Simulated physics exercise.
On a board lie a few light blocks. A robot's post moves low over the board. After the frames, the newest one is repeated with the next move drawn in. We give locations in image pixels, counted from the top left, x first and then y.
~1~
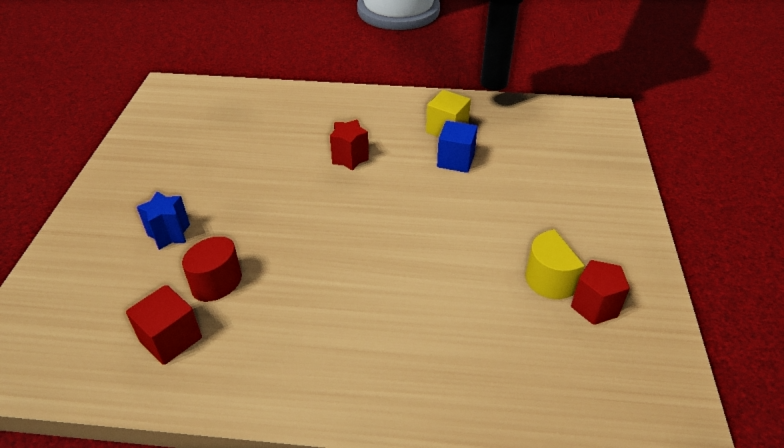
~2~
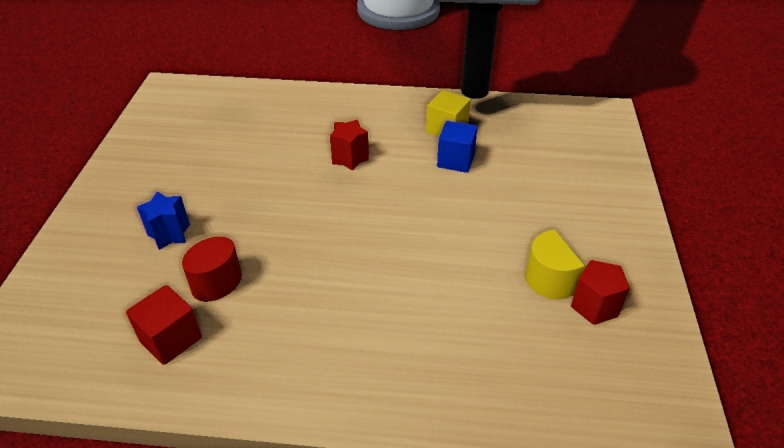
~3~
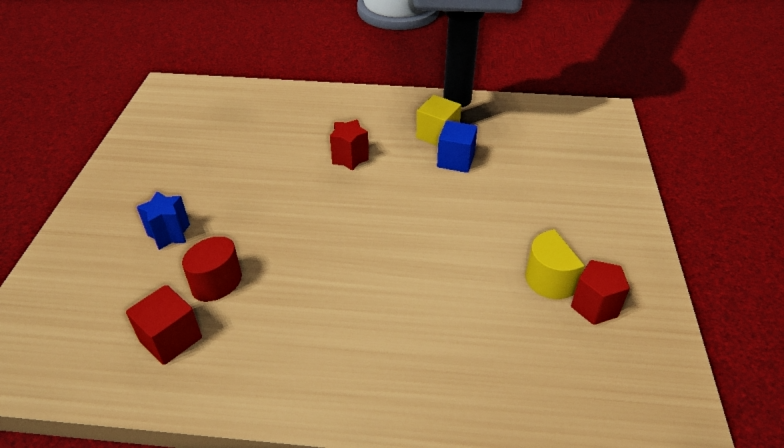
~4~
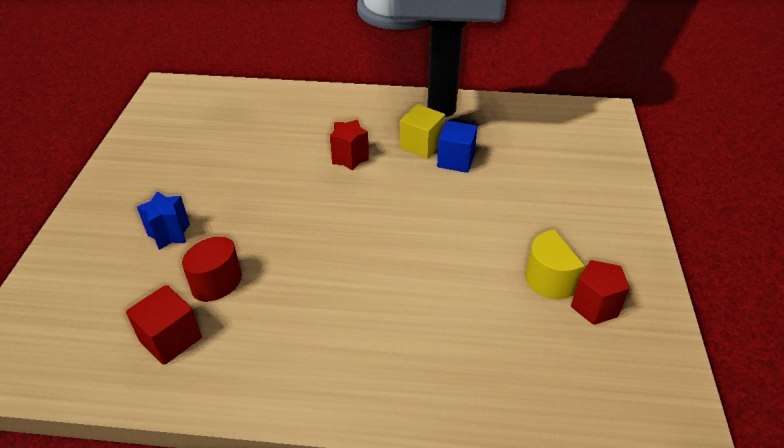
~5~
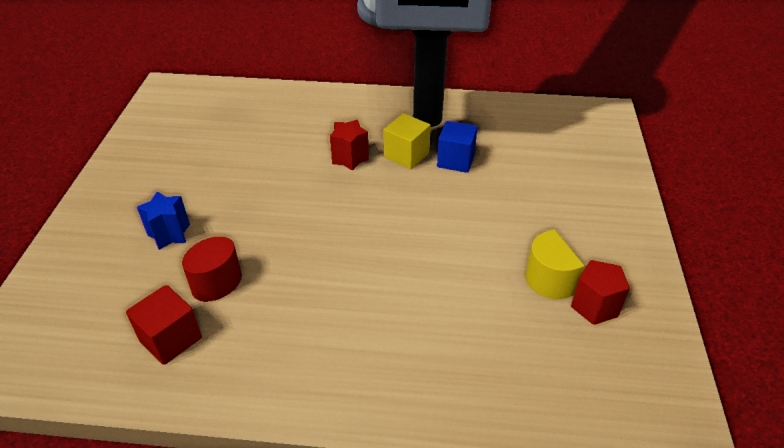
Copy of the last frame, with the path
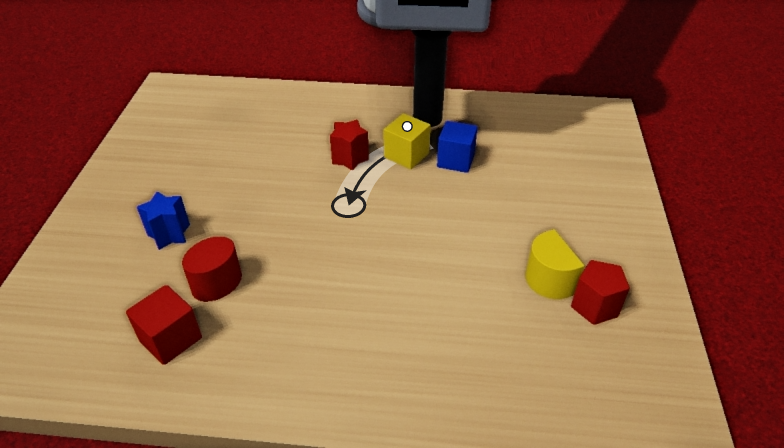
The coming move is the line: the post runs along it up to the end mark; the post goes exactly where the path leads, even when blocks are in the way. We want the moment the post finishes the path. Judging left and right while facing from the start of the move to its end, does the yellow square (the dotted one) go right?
No, I don't think so.
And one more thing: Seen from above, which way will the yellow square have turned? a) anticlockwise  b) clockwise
I choose a.
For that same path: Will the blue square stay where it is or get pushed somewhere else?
It is untouched.
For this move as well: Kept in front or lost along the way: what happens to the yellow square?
The block sits ahead of the post.
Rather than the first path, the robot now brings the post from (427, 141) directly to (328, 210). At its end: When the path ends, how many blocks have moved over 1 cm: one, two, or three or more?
It moves one block.
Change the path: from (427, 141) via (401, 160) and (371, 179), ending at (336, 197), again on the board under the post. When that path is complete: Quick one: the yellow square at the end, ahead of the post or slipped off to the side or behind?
Pushed ahead.
Drawn move, from (427, 141) over (391, 154) and (363, 176) to (349, 205); the dot is on the yellow square.
What follows on the original path. One third of the way, post (389, 133); yellow square (377, 145).
Two thirds of the way, post (362, 155); red star block (339, 135), turned 60° clockwise; yellow square (357, 169), turned 35° anticlockwise.
At the end, post (347, 184); red star block (338, 136), turned 65° clockwise; yellow square (344, 201), turned 45° anticlockwise; blue square still.
